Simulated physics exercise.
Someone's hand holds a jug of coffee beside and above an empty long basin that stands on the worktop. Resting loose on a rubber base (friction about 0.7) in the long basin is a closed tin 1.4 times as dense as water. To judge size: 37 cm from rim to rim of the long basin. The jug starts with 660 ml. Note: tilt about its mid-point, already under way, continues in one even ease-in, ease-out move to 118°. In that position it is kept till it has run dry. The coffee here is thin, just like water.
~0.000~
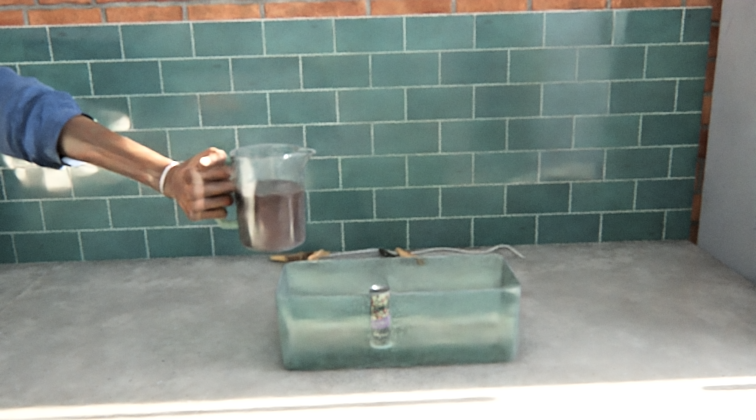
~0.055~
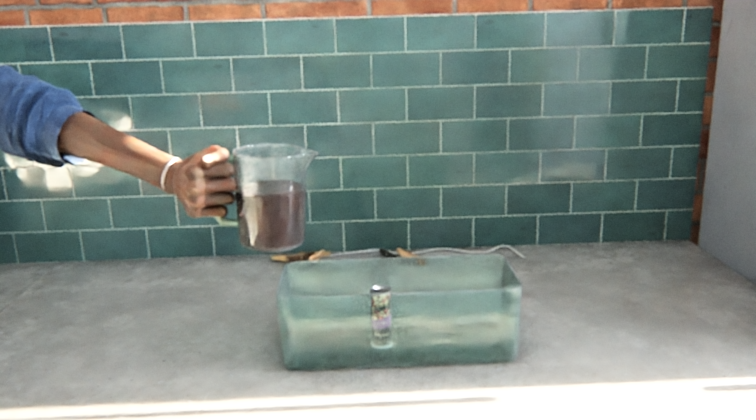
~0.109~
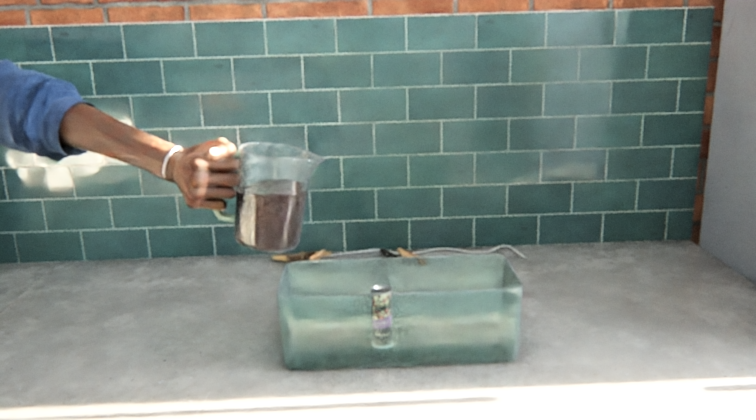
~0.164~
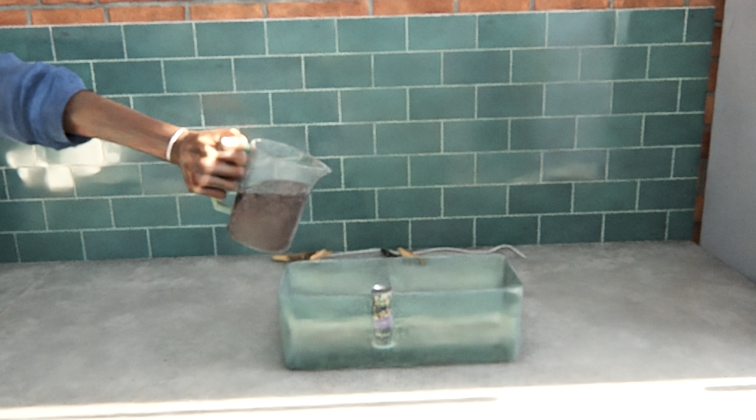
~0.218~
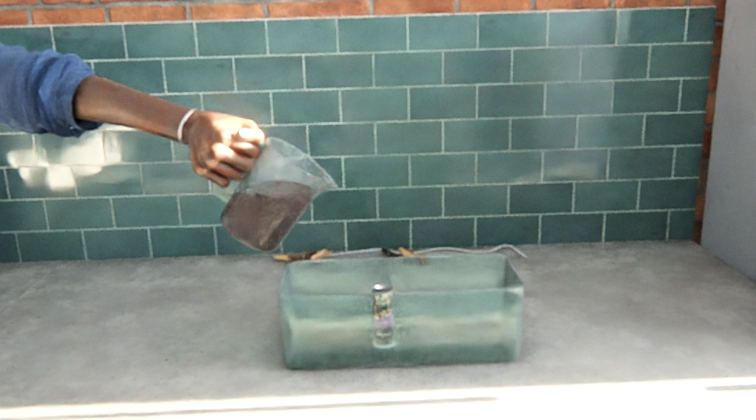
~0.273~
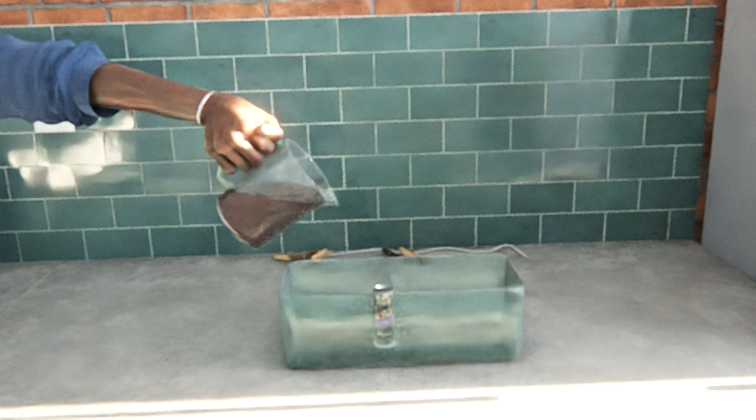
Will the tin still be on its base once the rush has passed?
Yes, it is still upright.
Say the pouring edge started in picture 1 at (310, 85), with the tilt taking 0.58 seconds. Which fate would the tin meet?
Then it tips over.
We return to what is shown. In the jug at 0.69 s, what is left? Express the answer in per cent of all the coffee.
Roughly 8 percent remains.
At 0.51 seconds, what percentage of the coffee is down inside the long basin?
Roughly 22 per cent.
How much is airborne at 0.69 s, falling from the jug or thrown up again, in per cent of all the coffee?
Estimate: Around 10 per cent.
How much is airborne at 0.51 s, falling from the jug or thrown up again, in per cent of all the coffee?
It comes to about 24 percent.
By 0.51 s the tilt is 114° and 54 per cent is still to pour; the tin stands where it began.
By 0.69 s the tilt is 118° and 8 per cent is still to pour; the tin stands where it began.
By 0.88 s the tilt is 118° and 0 per cent is still to pour; the tin stands where it began.
By 1.08 s the tilt is 118° and 0 per cent is still to pour; the tin stands where it began.
At rest the tin stands where it began.
